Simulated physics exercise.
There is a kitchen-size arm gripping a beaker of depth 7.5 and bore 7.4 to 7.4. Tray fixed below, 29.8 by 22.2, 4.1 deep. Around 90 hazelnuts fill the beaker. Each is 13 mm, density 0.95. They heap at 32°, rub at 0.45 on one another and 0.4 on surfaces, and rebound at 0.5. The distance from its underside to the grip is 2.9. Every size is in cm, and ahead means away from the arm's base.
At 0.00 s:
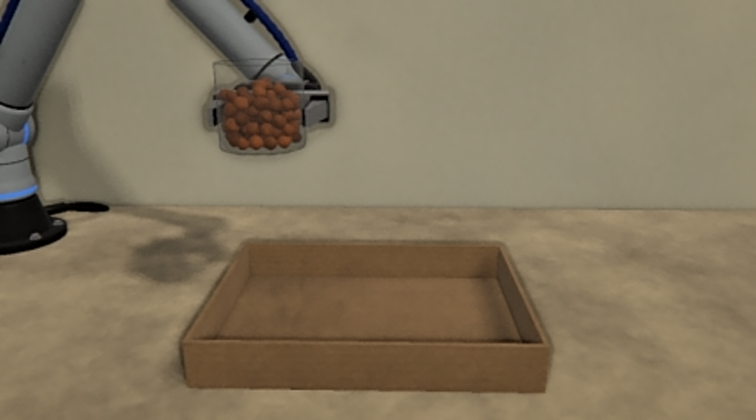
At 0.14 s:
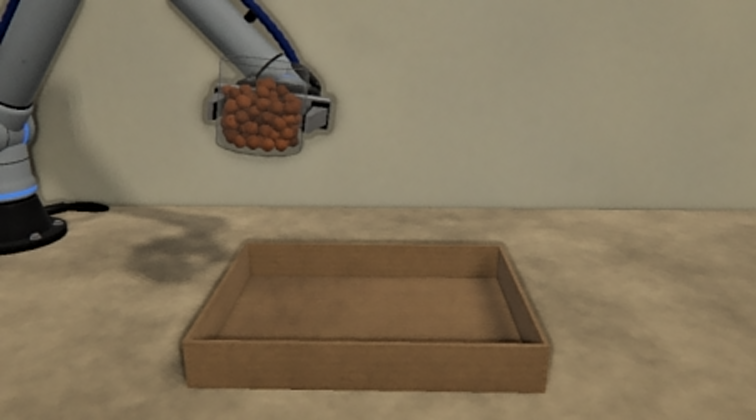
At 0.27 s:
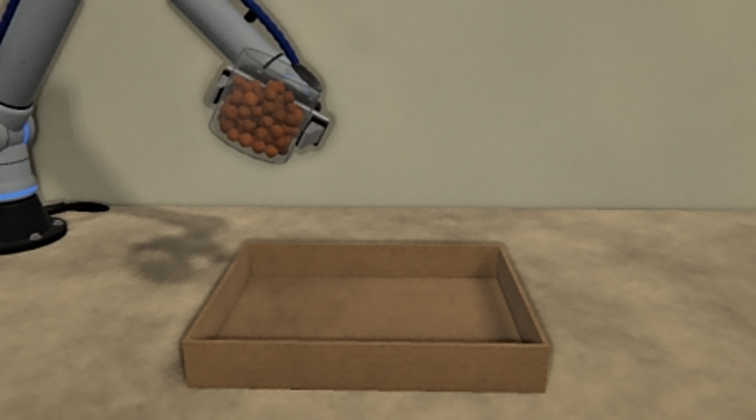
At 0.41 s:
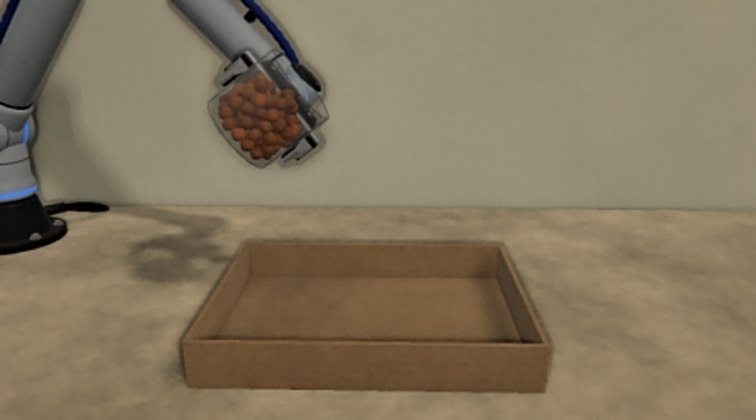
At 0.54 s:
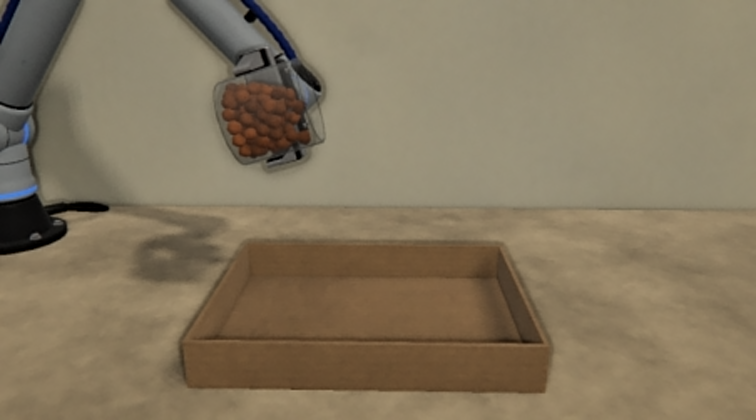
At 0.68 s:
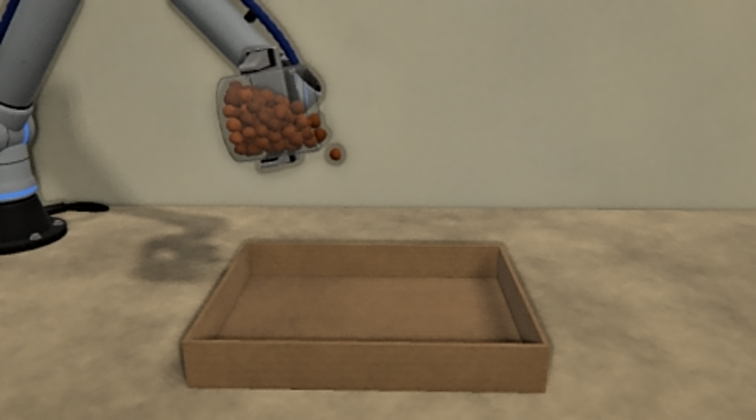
A robot arm tips a clear beaker of hazelnuts rightward until one nut drops out.
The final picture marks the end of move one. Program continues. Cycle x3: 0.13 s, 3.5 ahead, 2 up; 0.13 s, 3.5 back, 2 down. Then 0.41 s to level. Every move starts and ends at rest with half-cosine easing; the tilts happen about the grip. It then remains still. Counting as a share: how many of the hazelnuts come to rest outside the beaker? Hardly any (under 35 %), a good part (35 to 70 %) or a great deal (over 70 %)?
A great deal.
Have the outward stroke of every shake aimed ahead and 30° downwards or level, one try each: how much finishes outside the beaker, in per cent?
You'd get some 50 per cent with the first setting and some 75 per cent with the second.
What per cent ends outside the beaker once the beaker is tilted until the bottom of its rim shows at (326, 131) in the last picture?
Somewhere around 45 %.
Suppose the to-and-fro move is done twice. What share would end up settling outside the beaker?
In that case some 75 per cent.
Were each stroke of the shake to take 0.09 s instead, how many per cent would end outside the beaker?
In that case about 100 in a hundred.
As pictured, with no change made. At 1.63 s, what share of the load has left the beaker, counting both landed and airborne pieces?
About 85 per cent.
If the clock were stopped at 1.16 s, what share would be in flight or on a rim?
Around 9 per cent of the load.
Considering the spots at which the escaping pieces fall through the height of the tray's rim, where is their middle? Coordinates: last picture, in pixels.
Close to pixel (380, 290).
After 1.16 s, tilted 81° forward, highest piece 22 above the table; 46 in the tray, 39 in the beaker, 8 in flight or on a rim.
After 1.63 s, tilted 51° forward, highest piece 21 above the table; 77 in the tray, 15 in the beaker, 1 on the table or floor.
After 2.07 s, level, highest piece 22 above the table; 77 in the tray, 15 in the beaker, 1 on the table or floor.
After 3.12 s, level, highest piece 22 above the table; 77 in the tray, 15 in the beaker, 1 on the table or floor.
In the end, 77 in the tray, 15 in the beaker, 1 on the table or floor. That is 84 % outside the beaker.
